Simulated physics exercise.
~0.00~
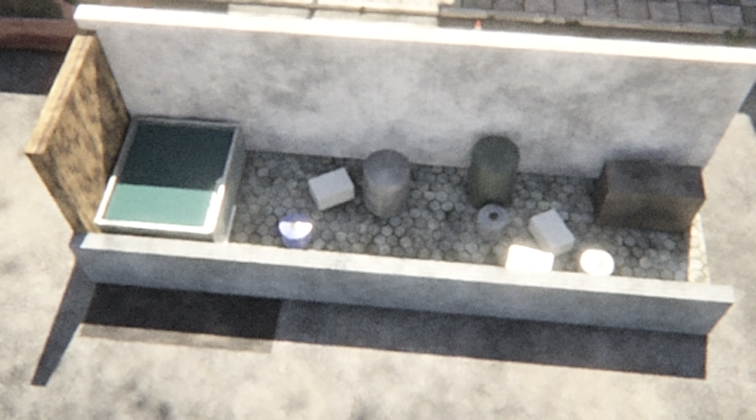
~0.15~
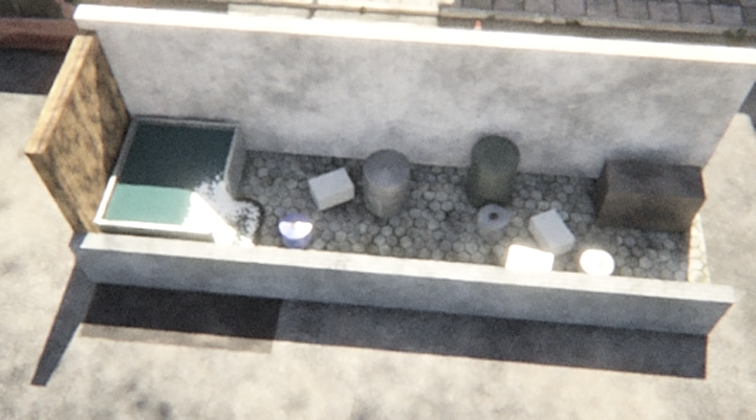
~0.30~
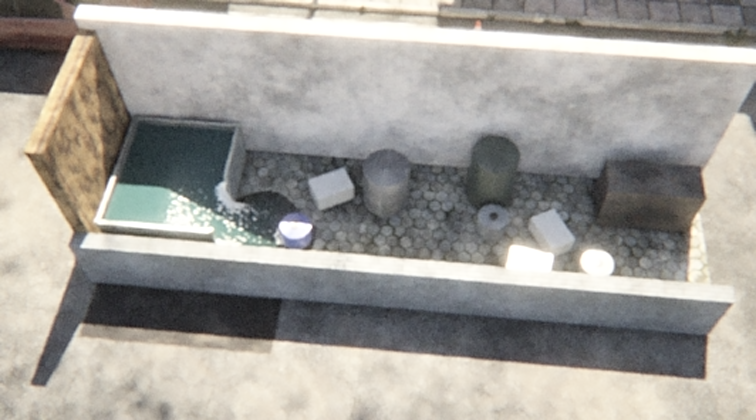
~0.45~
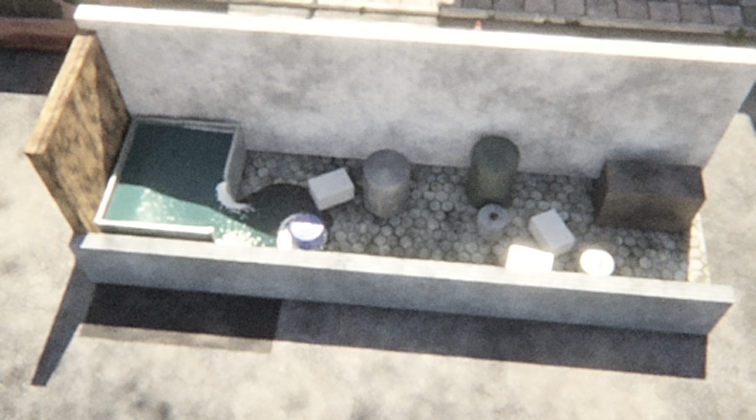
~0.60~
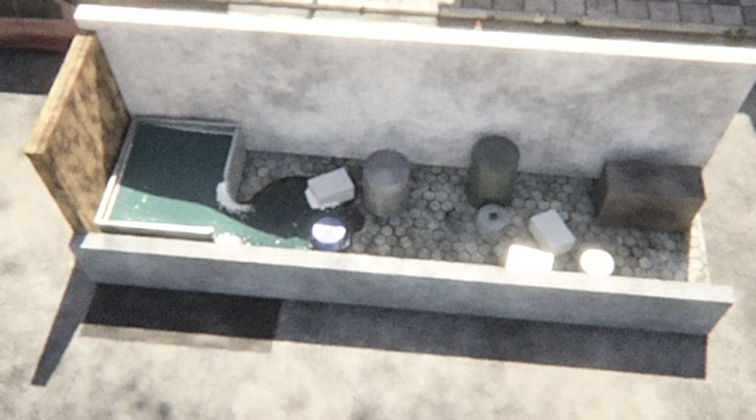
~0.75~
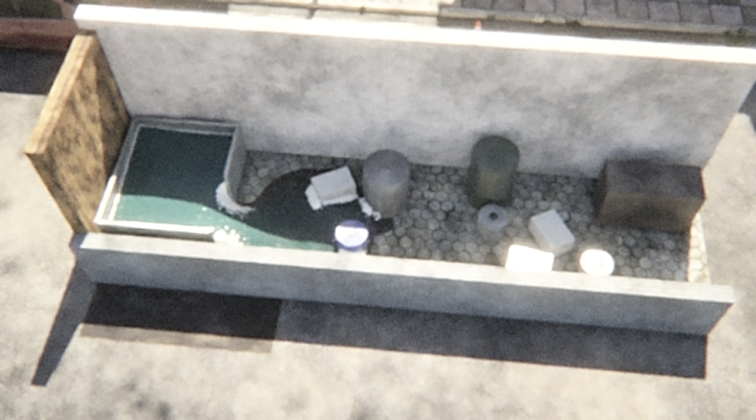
Water burst from the corner of the green tank at the left and spread rightward across the stone floor between the walls, reaching a small blue tub and pushing it right, past a white crate.
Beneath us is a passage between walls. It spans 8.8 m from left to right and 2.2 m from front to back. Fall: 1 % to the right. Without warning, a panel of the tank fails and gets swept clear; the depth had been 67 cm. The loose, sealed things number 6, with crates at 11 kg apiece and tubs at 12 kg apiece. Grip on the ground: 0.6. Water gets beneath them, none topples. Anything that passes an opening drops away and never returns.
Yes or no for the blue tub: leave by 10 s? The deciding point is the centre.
Blue tub: Out.
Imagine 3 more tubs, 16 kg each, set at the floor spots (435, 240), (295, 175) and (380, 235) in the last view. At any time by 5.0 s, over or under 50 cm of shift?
Result, in sequence: Exceeded, not exceeded, exceeded.
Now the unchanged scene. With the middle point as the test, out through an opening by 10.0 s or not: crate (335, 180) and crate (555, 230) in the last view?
The first one fails and the second one succeeds.
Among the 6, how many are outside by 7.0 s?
The number I get is 4.
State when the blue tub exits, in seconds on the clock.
It gets out at about 3.5 s.
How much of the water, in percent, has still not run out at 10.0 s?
Still held: Near 44 %.
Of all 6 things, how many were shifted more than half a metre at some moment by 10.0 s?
Tally: 6.
After 2.0 s the blue tub is near (541, 244), 3.6 m from its start, afloat; 0 of 6 are out; 2 afloat.
After 4.5 s the blue tub has gone out; 4 of 6 are out; 2 afloat.
After 7.0 s the blue tub has gone out; 4 of 6 are out; 1 afloat.
After 10.0 s the blue tub has gone out; 4 of 6 are out; 1 afloat.
